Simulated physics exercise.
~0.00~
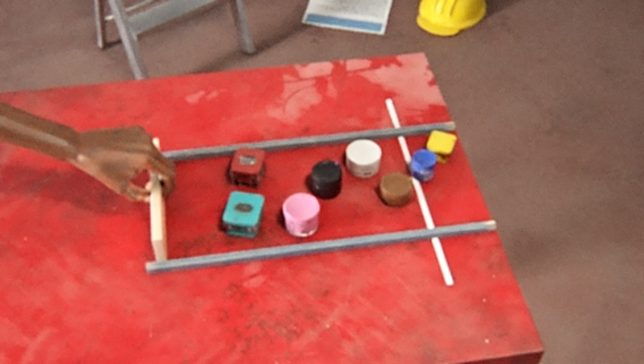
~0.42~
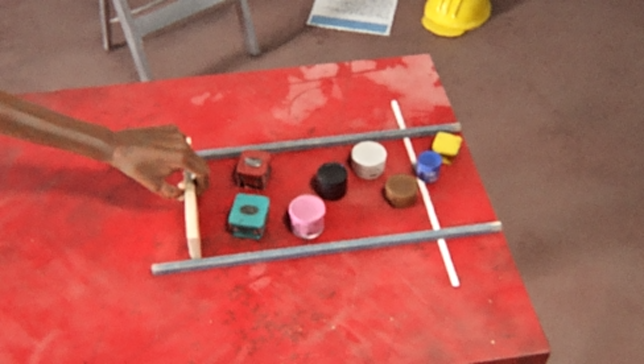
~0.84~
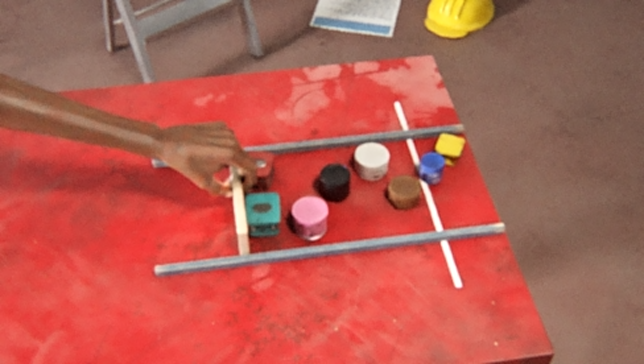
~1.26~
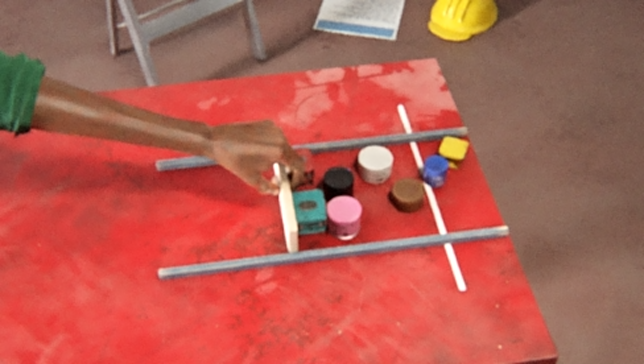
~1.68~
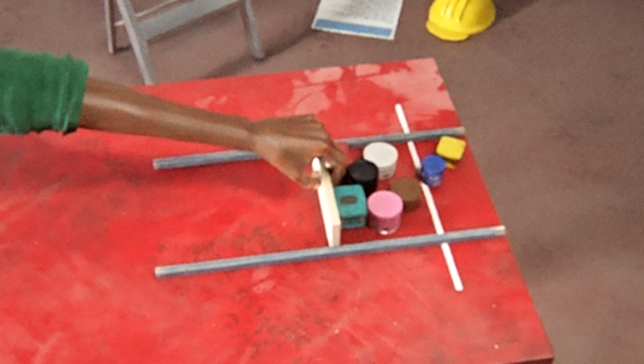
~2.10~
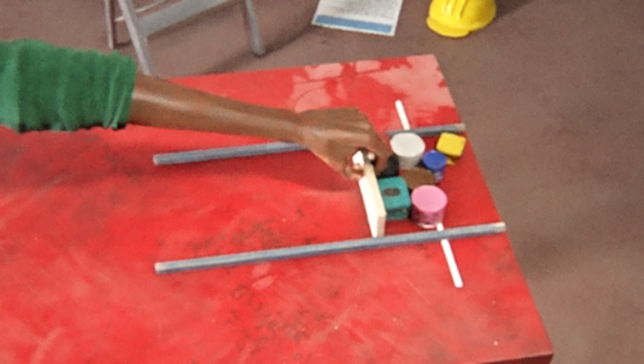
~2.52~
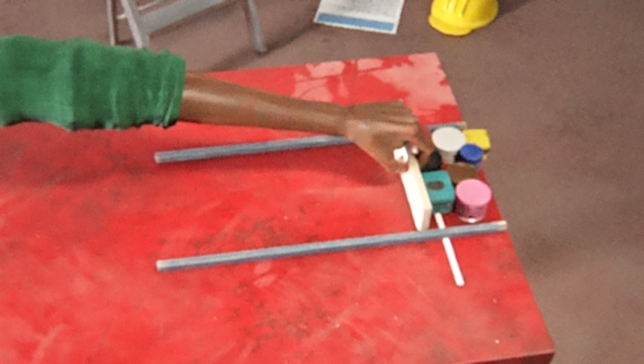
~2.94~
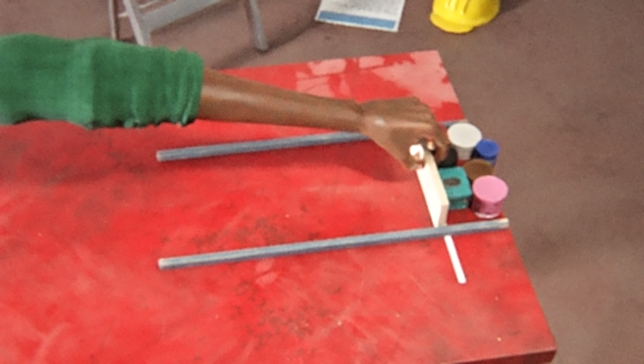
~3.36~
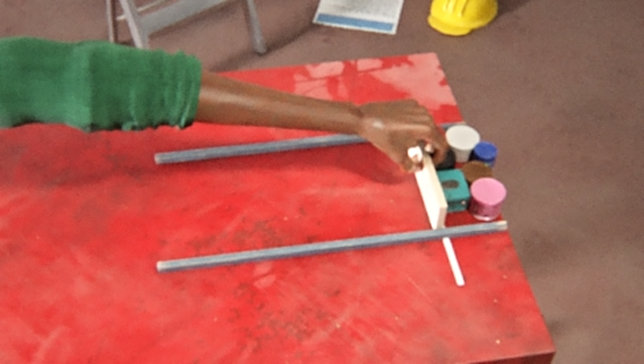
A hand holding a small pale board upright pushes a jumble of little containers along a red table, seen from above at a slight sway. They sit between two grey rails, with turquoise and red cases nearest the board, pink, black, white and brown tins ahead, and blue and yellow pieces by a white tape line near the right edge. The board slides right, gathering the turquoise and red cases, then the tins, into a tight cluster. The yellow case is shoved to the edge and drops from view. The board stops at the tape, the others crowded at the brink.
